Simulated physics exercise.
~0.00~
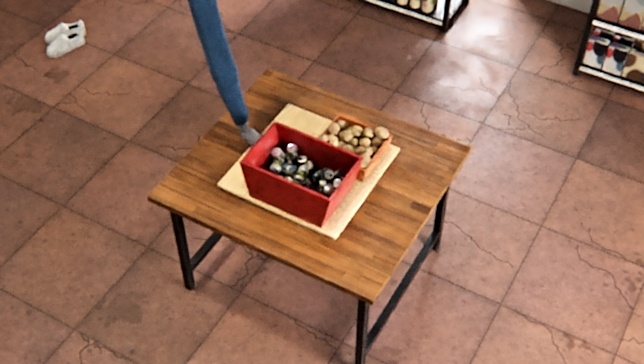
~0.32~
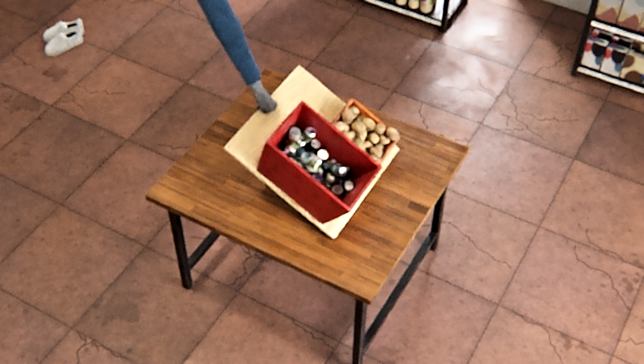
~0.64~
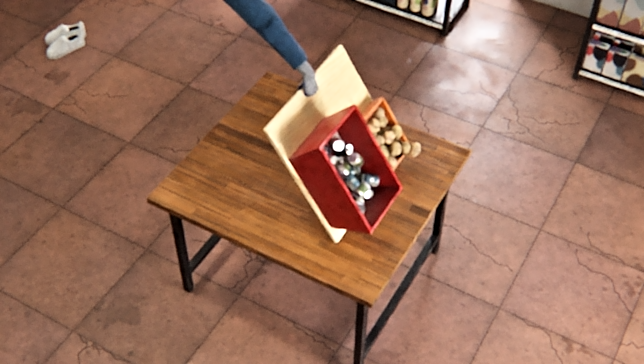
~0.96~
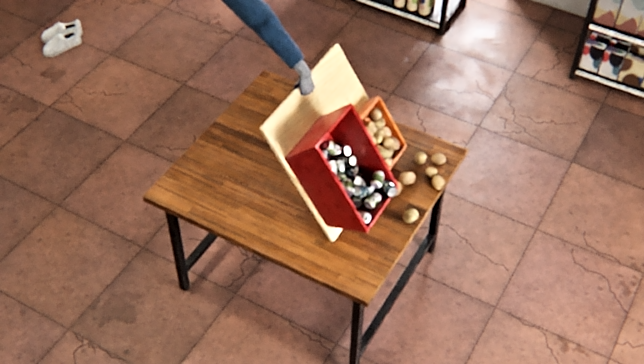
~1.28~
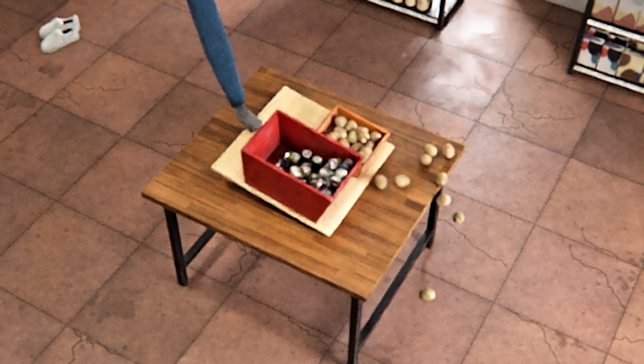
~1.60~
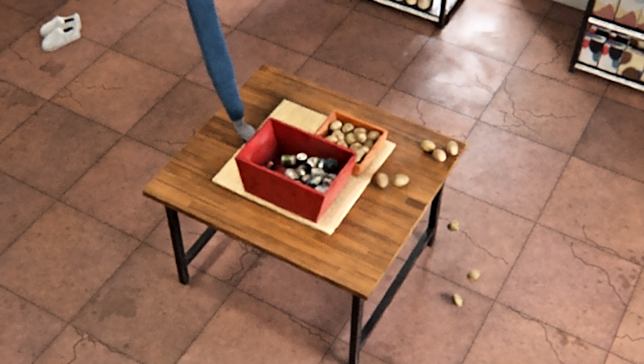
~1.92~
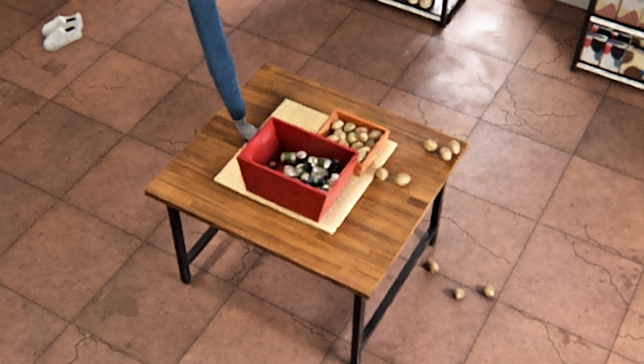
To begin with, a red tub of mini cans and a smaller orange tub of round, brownish pieces sit on a pale board on a wooden table, with a blue-sleeved arm reaching to the board's edge. The arm lifts that side, rocking the board and both tubs steeply over to the right. Some of the round pieces spill from the orange tub onto the tabletop, while the cans slide but stay in the red tub. As the board is lowered flat again, several pieces drop to the tiled floor. Finally, a few lie on the floor and others remain on the table.
